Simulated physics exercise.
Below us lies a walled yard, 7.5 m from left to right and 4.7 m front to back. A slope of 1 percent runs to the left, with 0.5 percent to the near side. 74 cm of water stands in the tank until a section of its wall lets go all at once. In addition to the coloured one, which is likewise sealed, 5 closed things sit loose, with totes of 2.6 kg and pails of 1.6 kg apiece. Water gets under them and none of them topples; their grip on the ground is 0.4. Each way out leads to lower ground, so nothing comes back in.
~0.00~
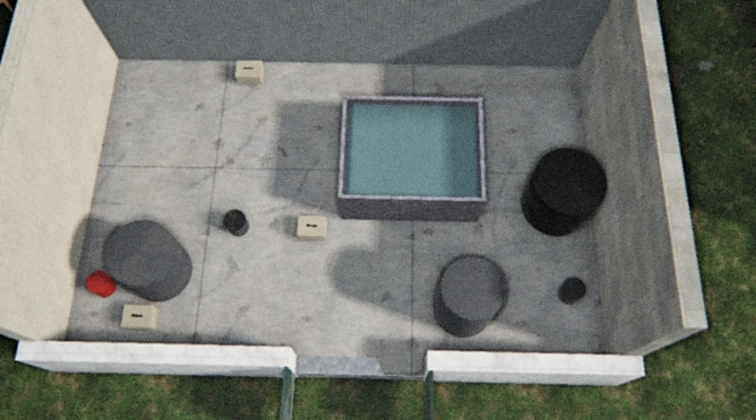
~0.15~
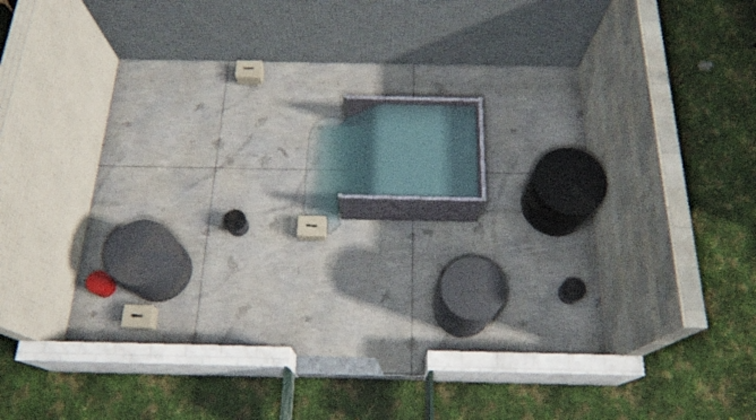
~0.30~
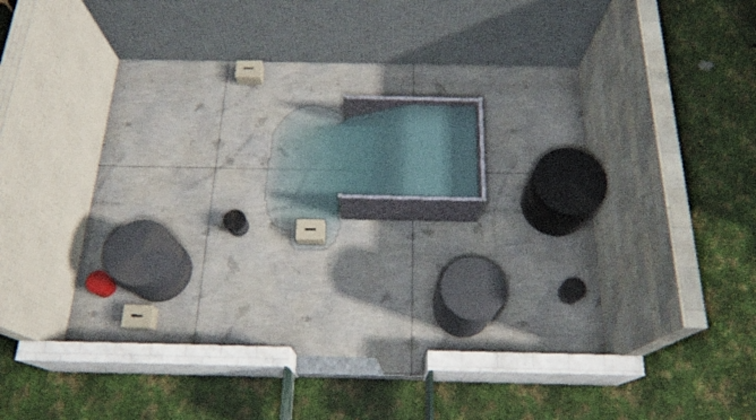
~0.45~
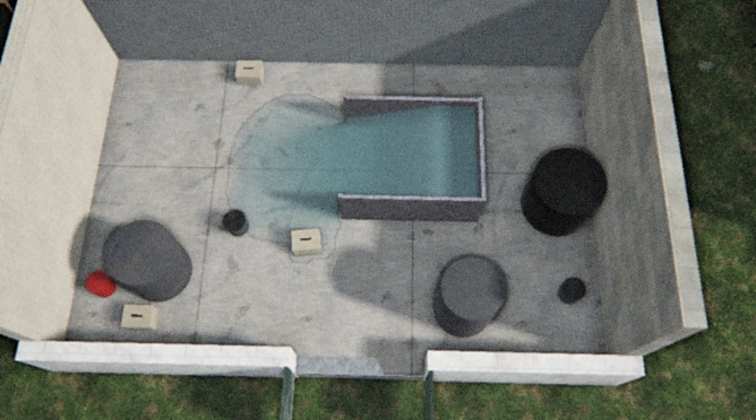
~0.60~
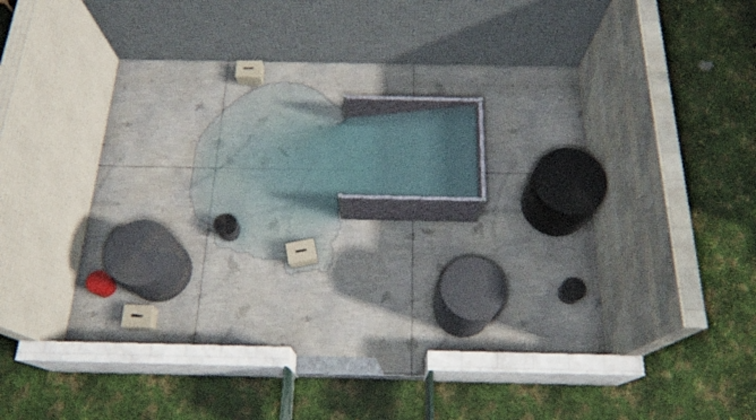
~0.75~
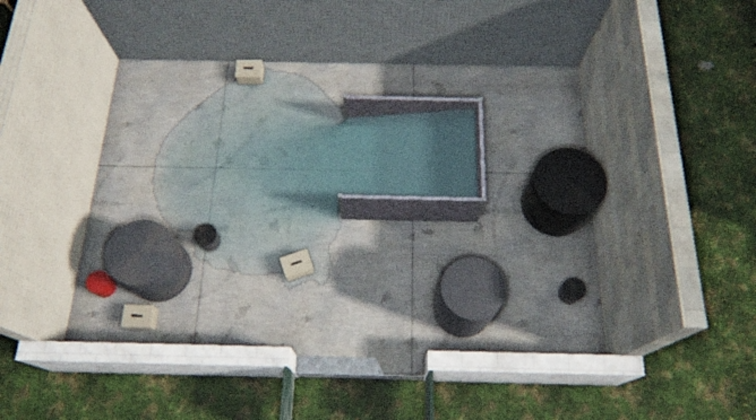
In a walled yard seen from above, a raised pool stands full among scattered boxes, dark cylinders and a small red pail. Its left side opens and water spreads leftward across the paving in a widening rounded sheet, nudging the nearest pale box toward the near side, then shifting a small dark pail leftward.
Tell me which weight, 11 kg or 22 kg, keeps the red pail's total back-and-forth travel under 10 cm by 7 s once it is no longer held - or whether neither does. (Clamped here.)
Honestly, even the heavier won't cut it.
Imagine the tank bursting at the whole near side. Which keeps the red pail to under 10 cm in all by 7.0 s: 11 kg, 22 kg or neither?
Then I'd expect only the heavy mass to do.
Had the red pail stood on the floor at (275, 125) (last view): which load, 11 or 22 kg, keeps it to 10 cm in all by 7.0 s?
Going by the scene, both weights fall short.
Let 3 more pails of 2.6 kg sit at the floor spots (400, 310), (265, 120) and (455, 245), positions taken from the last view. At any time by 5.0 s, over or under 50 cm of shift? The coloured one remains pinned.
Order as listed: Inside the limit, outside the limit, inside the limit.
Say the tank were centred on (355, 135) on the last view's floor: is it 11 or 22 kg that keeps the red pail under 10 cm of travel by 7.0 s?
Then both masses fall short.
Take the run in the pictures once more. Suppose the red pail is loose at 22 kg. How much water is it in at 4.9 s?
Depth: Approx. 16 cm.
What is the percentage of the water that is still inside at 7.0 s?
96 %.
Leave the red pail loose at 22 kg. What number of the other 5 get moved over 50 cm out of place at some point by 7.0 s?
All told, that gives 4.
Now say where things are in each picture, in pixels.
The red pail at (98, 282), on the bottom; water covers 2.8 m2; 0 of 6 have shifted, in the first frame.
The red pail at (98, 282) rests on the ground; water covers 3.7 m2; 0 of 6 have shifted, in the second frame.
The red pail at (98, 282) rests on the ground; water covers 4.9 m2; 1 of 6 have shifted, in the third frame.
The red pail at (98, 282), on the bottom; water covers 6.5 m2; 1 of 6 have shifted, in the fourth frame.
The red pail at (98, 282), on the bottom; 8.3 m2 under water; 2 of 6 have shifted, in the fifth frame.
The red pail at (98, 282) rests on the ground; 10.2 m2 under water; 2 of 6 have shifted, in the sixth frame.
After 1.4 s the red pail would be 0 cm from its start with 11 kg and 0 cm from its start with 22 kg; 0 cm of water round it then.
After 3.1 s the red pail would be 56 cm from its start with 11 kg and 18 cm from its start with 22 kg; 23 cm of water round it then.
After 4.9 s the red pail would be 135 cm from its start with 11 kg and 13 cm from its start with 22 kg; 16 cm of water round it then.
After 7.0 s the red pail would be 358 cm from its start with 11 kg and 13 cm from its start with 22 kg; 10 cm of water round it then.
